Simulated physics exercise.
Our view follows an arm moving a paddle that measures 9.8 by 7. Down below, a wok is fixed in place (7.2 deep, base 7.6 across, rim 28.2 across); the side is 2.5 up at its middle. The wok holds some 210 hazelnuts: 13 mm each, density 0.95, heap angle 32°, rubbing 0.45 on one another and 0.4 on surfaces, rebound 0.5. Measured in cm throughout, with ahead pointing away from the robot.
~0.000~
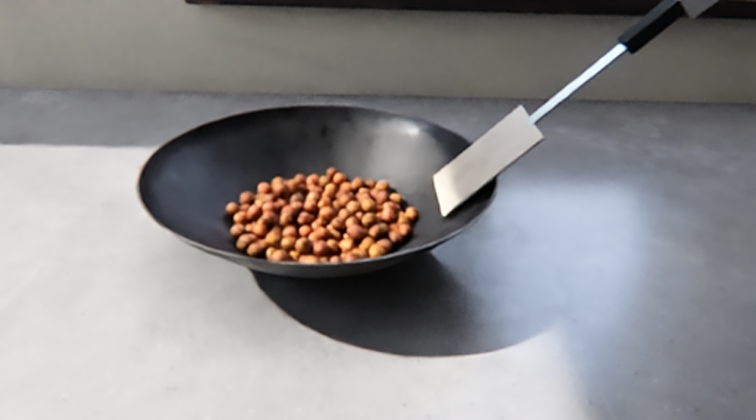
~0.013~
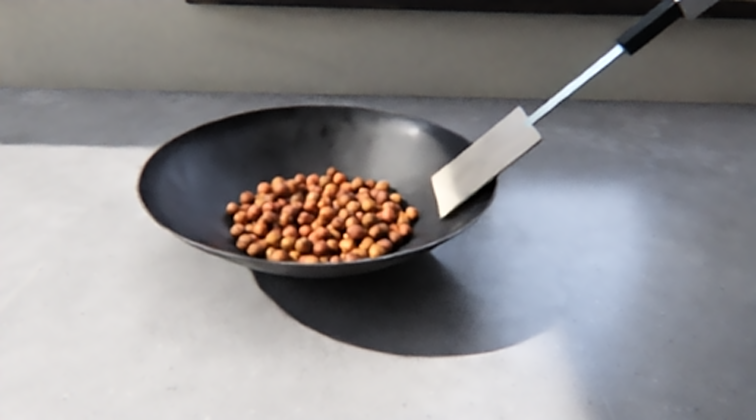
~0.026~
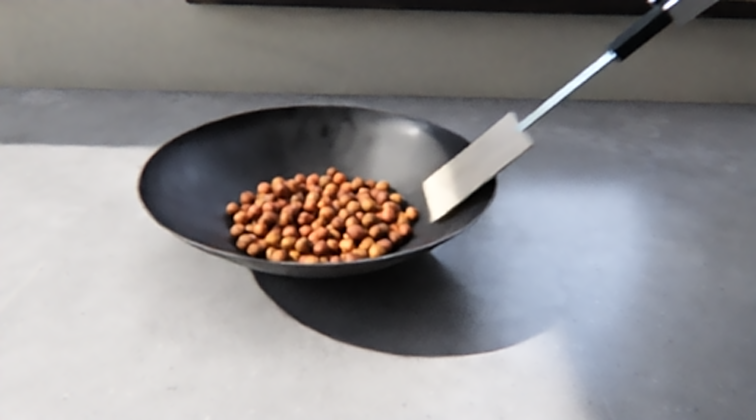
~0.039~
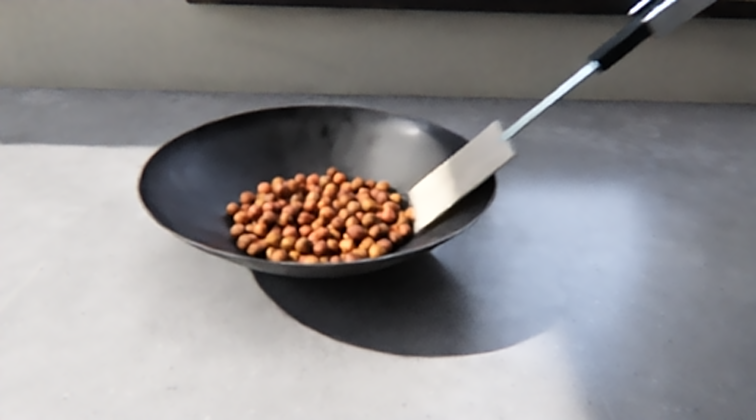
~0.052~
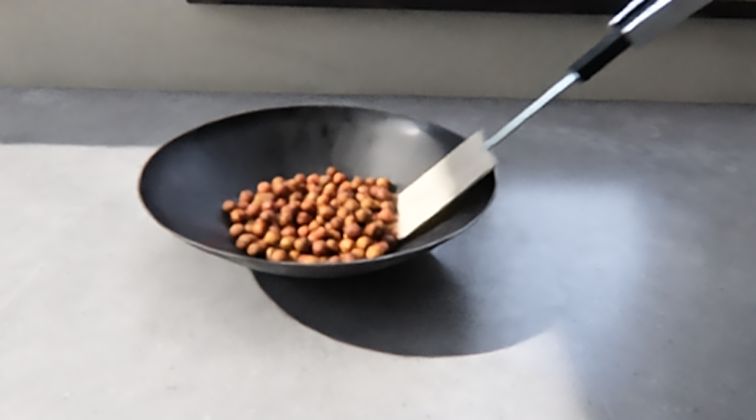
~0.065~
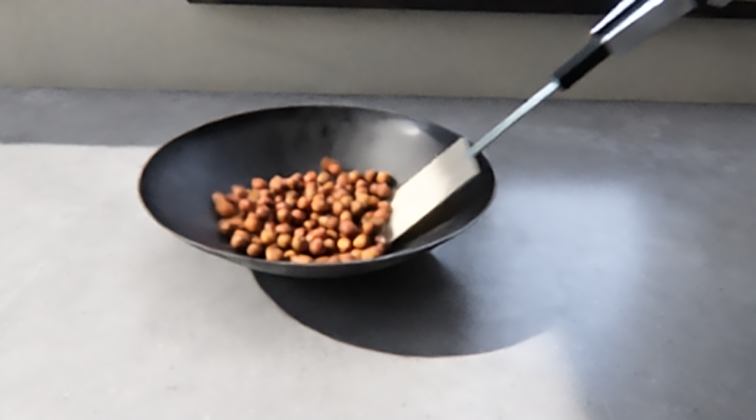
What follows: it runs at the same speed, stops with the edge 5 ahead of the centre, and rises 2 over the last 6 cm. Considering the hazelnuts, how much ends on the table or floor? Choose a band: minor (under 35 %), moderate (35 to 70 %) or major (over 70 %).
Minor.
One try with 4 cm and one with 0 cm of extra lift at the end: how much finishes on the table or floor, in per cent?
Near 10 and 5 percent respectively.
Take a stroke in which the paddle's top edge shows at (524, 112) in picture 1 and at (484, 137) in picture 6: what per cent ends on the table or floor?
Roughly 0 %.
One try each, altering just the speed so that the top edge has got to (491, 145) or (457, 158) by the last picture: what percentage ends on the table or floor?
Respectively, around 0 and 20 per cent.
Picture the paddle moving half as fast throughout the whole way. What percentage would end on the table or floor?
Then around 0 percent would finish on the table or floor.
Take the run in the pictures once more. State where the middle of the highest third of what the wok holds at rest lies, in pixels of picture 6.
It is centred near (226, 192) in the last view.
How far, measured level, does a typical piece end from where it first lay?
The figure is about 5 cm.
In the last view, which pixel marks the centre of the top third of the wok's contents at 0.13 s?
About pixel (254, 193).
After 0.10 s, sloping 45°, highest piece 6 above the table; 212 in the wok.
After 0.13 s, sloping 45°, highest piece 7 above the table; 212 in the wok.
After 0.34 s, sloping 45°, highest piece 8 above the table; 199 in the wok, 8 on the table or floor, 5 on the blade or in flight.
After 1.39 s, sloping 45°, highest piece 8 above the table; 198 in the wok, 14 on the table or floor.
At rest, 198 in the wok, 14 on the table or floor. That is 7 % on the table or floor.
